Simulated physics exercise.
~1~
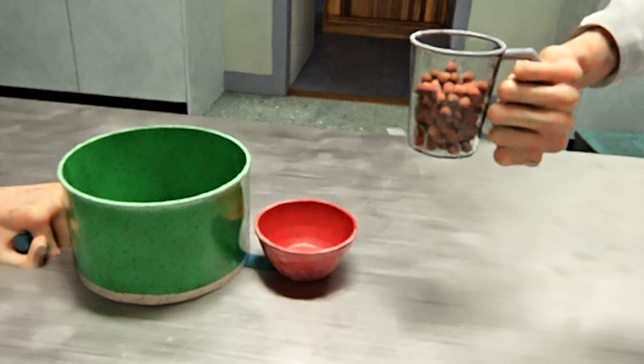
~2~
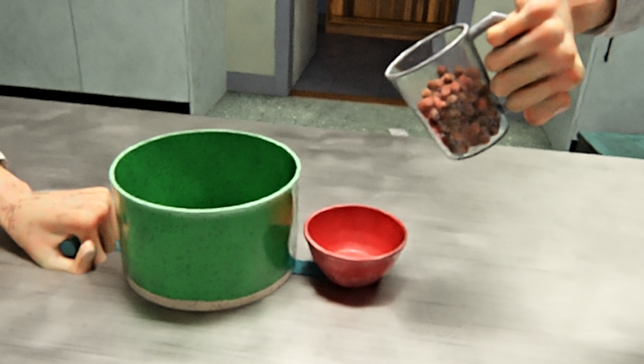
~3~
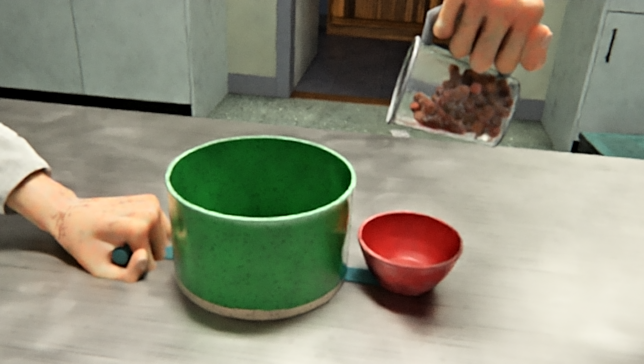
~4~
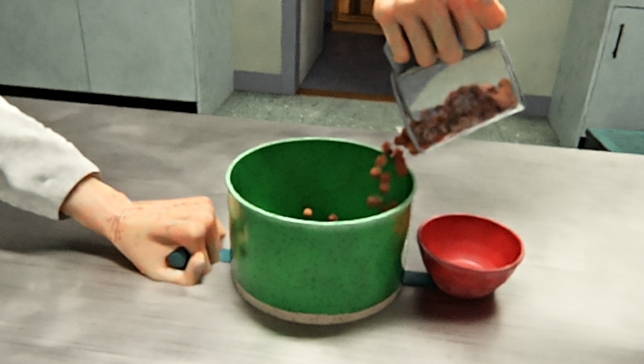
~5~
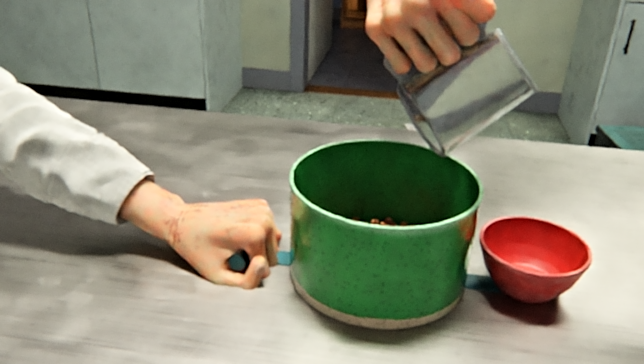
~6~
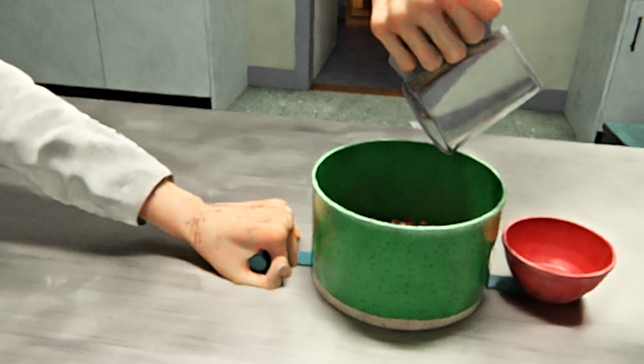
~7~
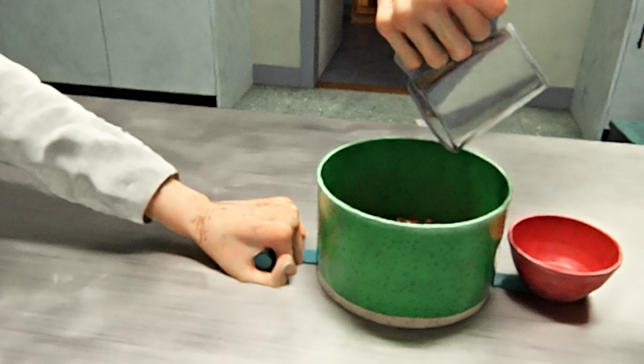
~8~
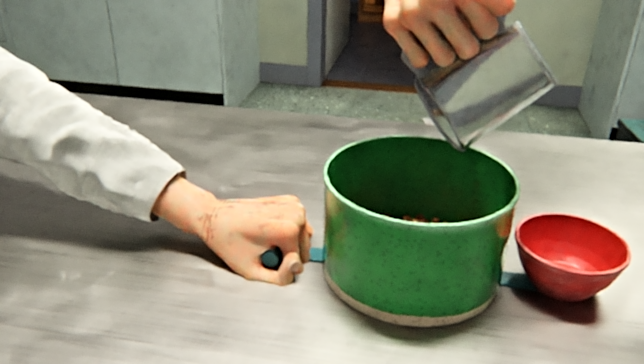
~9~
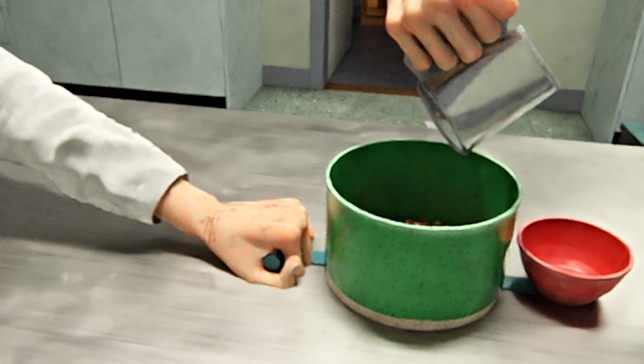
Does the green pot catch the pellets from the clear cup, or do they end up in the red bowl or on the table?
The green pot catches the pellets. The red bowl stays empty and none are left lying on the table.
